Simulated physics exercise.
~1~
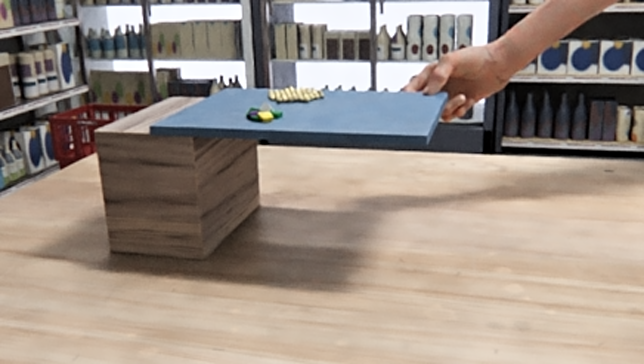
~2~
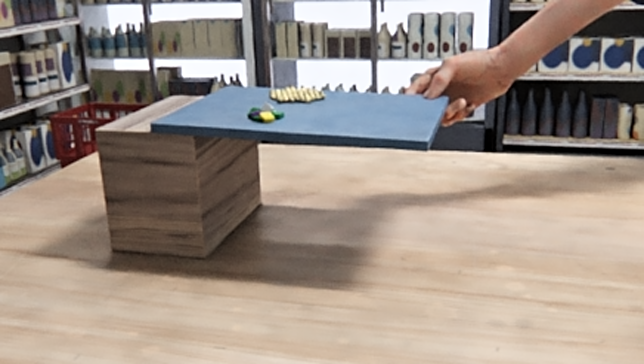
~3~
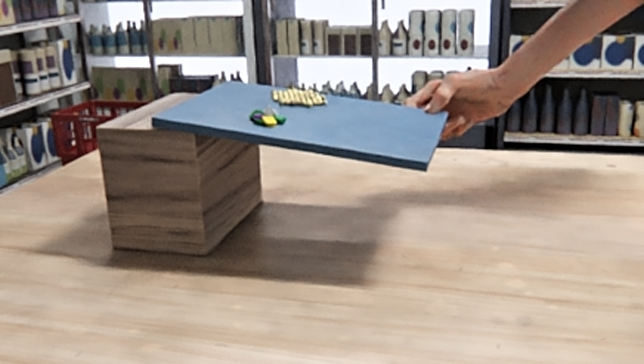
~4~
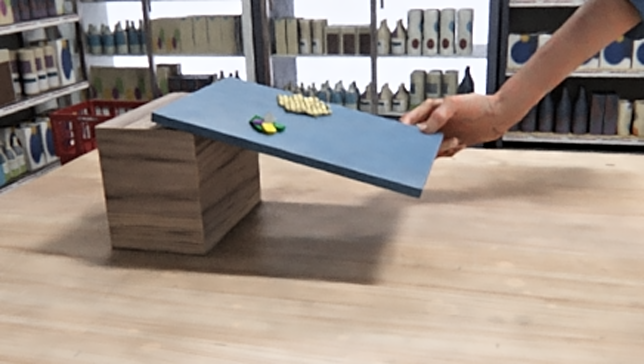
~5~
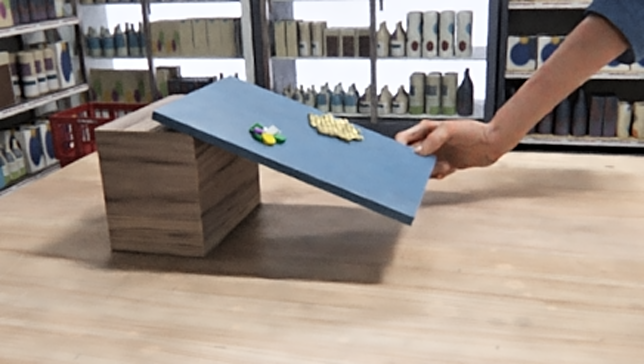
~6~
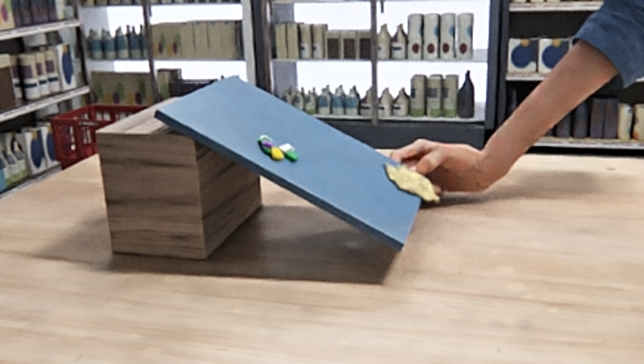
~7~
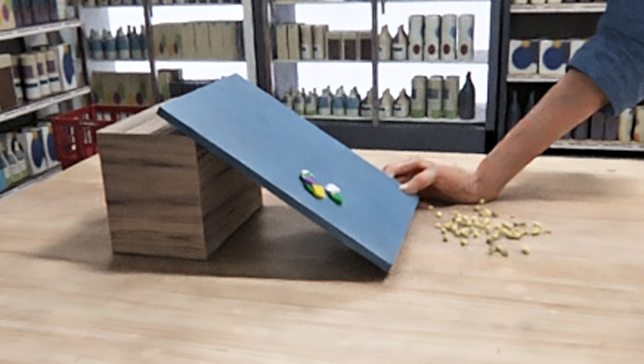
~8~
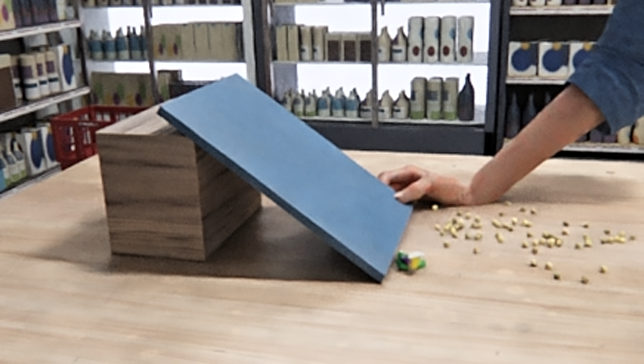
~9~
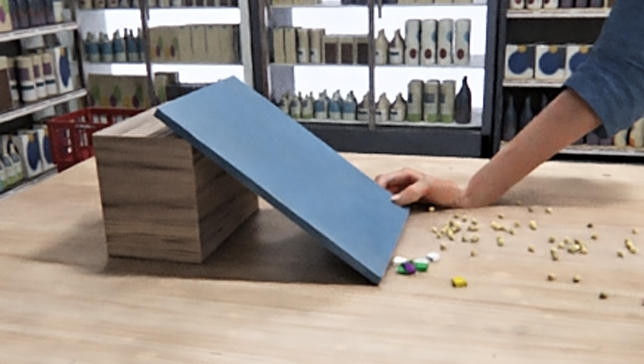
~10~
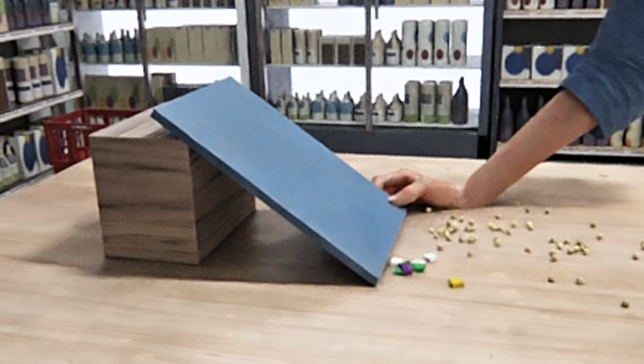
The clip shows a hand lowering one end of a blue board propped on a wooden block until it rests on the table; pale pellets slide off first and scatter widely to the right, then small colourful pieces slide down and settle near the board's foot.
